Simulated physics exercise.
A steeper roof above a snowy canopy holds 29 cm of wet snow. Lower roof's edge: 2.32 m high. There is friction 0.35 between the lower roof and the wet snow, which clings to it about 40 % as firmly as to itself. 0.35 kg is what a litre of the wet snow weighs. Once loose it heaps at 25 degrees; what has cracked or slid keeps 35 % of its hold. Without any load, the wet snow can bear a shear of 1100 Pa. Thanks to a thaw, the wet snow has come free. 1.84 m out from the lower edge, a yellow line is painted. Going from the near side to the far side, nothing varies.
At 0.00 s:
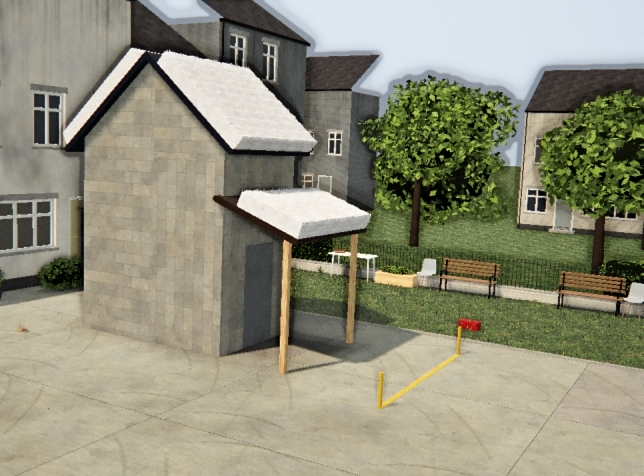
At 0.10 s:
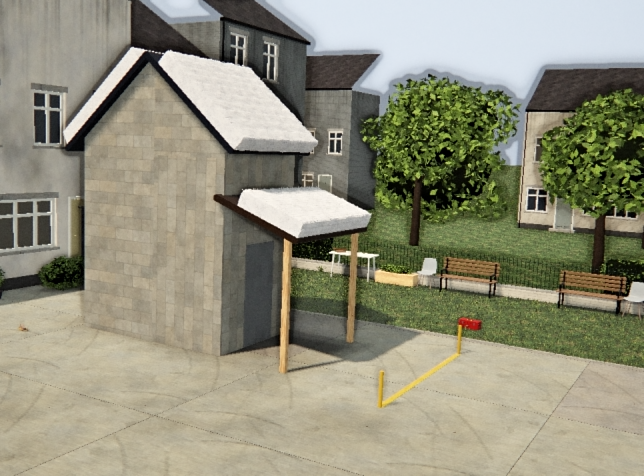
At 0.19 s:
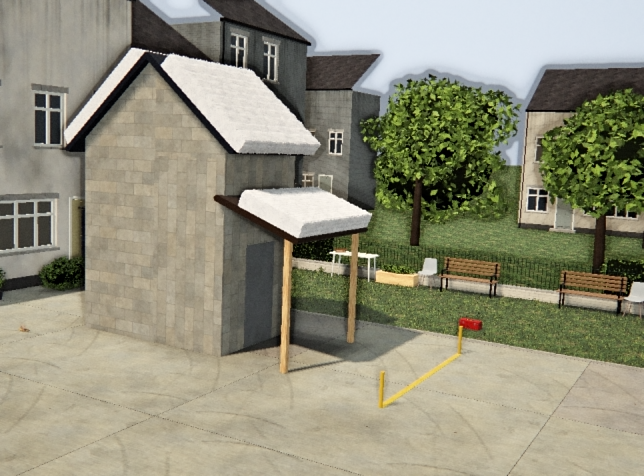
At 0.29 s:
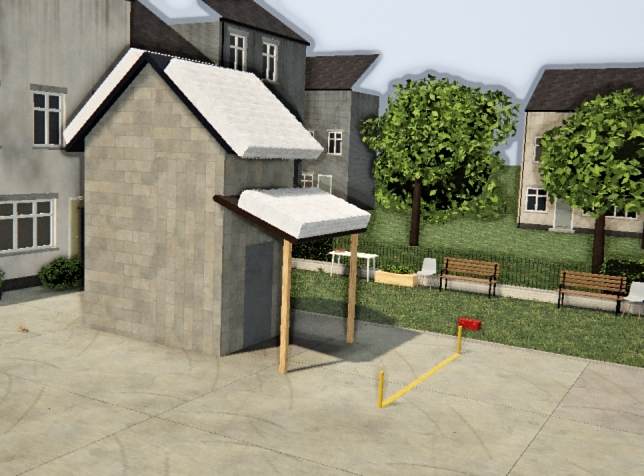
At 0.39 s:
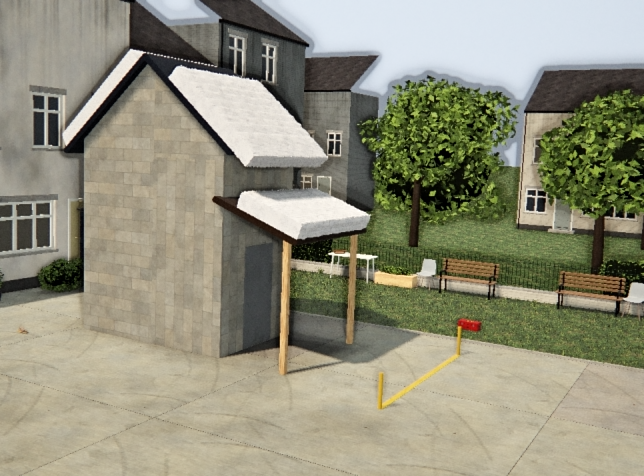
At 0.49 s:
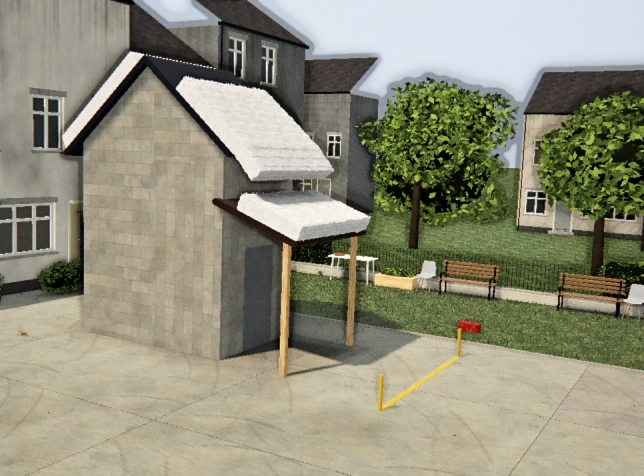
At the start, thick white snow covers the steep roof of a small stone building and the lower canopy beside it. The upper slab slides slowly down the right slope, baring a widening dark strip below the ridge, then extends past the roof's lower edge, over the canopy.
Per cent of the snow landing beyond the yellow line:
Roughly 34 %.
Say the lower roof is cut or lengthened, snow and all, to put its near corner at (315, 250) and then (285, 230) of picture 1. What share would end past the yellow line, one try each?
30 %, 30 %.
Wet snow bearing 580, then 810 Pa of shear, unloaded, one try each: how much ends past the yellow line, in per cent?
The two runs give near 45 % and near 40 % respectively.
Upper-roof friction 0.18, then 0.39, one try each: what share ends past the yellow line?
It would be 25 % the first time and 16 % the second.
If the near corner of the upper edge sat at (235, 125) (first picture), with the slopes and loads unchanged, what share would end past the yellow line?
Share past the line: About 40 %.
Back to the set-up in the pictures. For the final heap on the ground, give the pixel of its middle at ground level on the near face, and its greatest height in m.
Around (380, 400); it stands about 0.4 m.
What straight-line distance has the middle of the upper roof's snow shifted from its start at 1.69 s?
It has shifted some 4.8 m.
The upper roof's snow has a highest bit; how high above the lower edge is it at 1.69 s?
Height above lower edge: Approx. 0.4 m.
After 1.04 s, none is below the lower edge and 0 % is past the line.
After 1.69 s, 63 % is below the lower edge and 12 % is past the line.
After 2.35 s, 82 % is below the lower edge and 34 % is past the line.
After 3.00 s, 82 % is below the lower edge and 34 % is past the line.
After 3.10 s, 82 % is below the lower edge and 34 % is past the line.
